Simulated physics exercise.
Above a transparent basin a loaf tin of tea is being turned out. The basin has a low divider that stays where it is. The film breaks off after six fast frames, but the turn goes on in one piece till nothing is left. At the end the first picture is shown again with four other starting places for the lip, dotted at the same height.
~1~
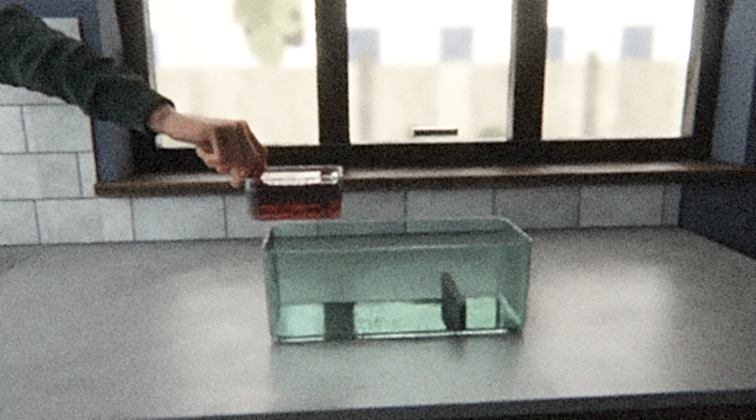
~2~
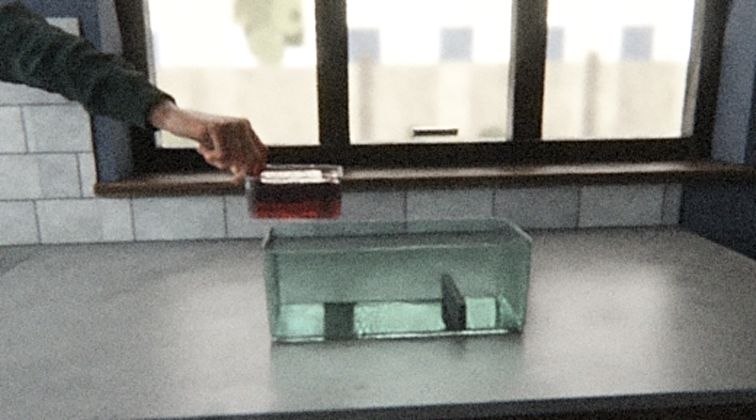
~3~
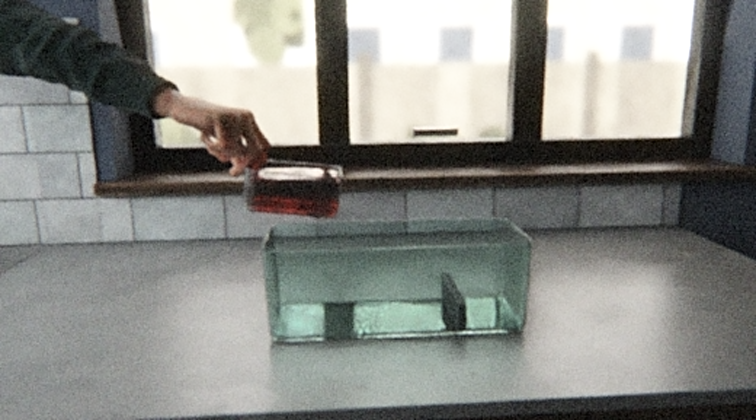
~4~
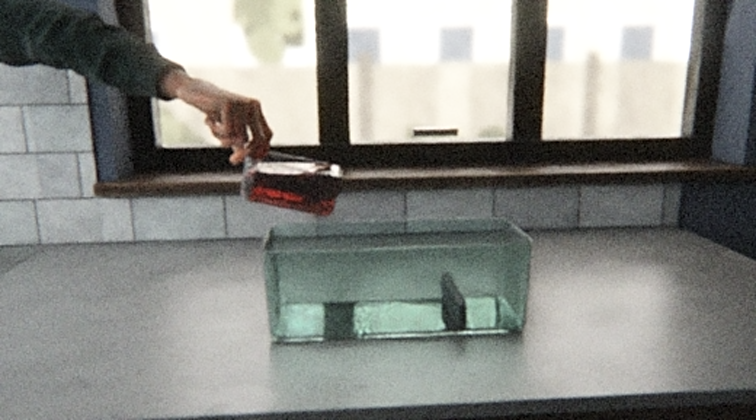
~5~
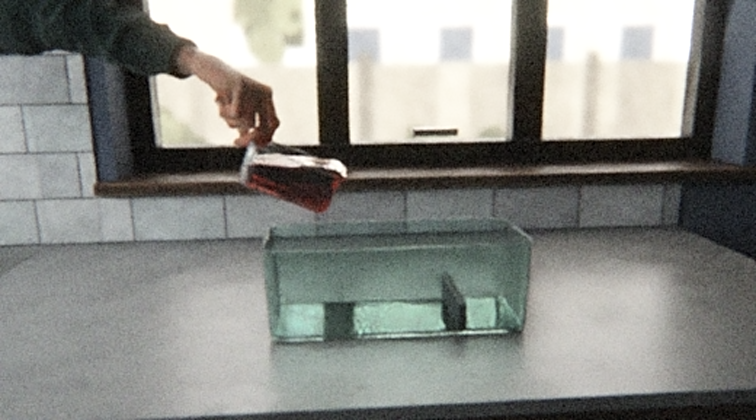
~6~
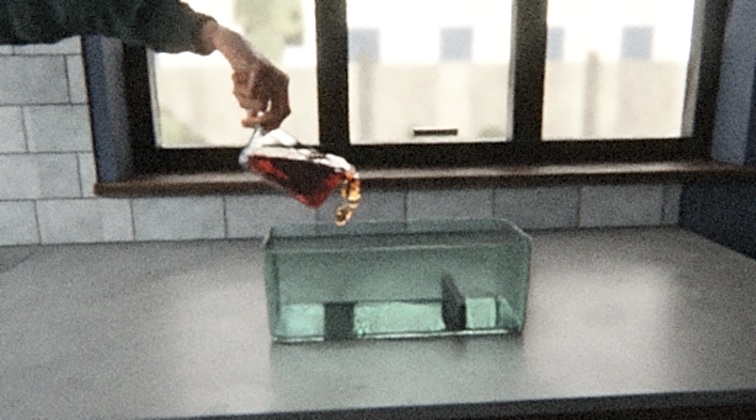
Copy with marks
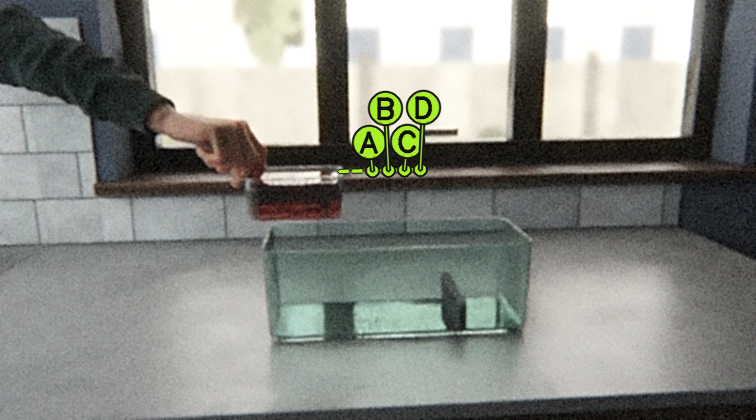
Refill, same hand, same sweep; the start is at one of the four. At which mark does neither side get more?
Take B.
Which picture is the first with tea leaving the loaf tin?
Picture 5.
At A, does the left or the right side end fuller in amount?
The left side.
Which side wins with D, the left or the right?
The right side.
On the marked copy, A at (372, 170); B at (388, 170); C at (404, 170); D at (420, 169).
If A is chosen, about 79 % ends left of the wall and 20 % right of it.
If B is chosen, about 45 % ends left of the wall and 54 % right of it.
If C is chosen, about 27 % ends left of the wall and 72 % right of it.
If D is chosen, about 19 % ends left of the wall and 80 % right of it.
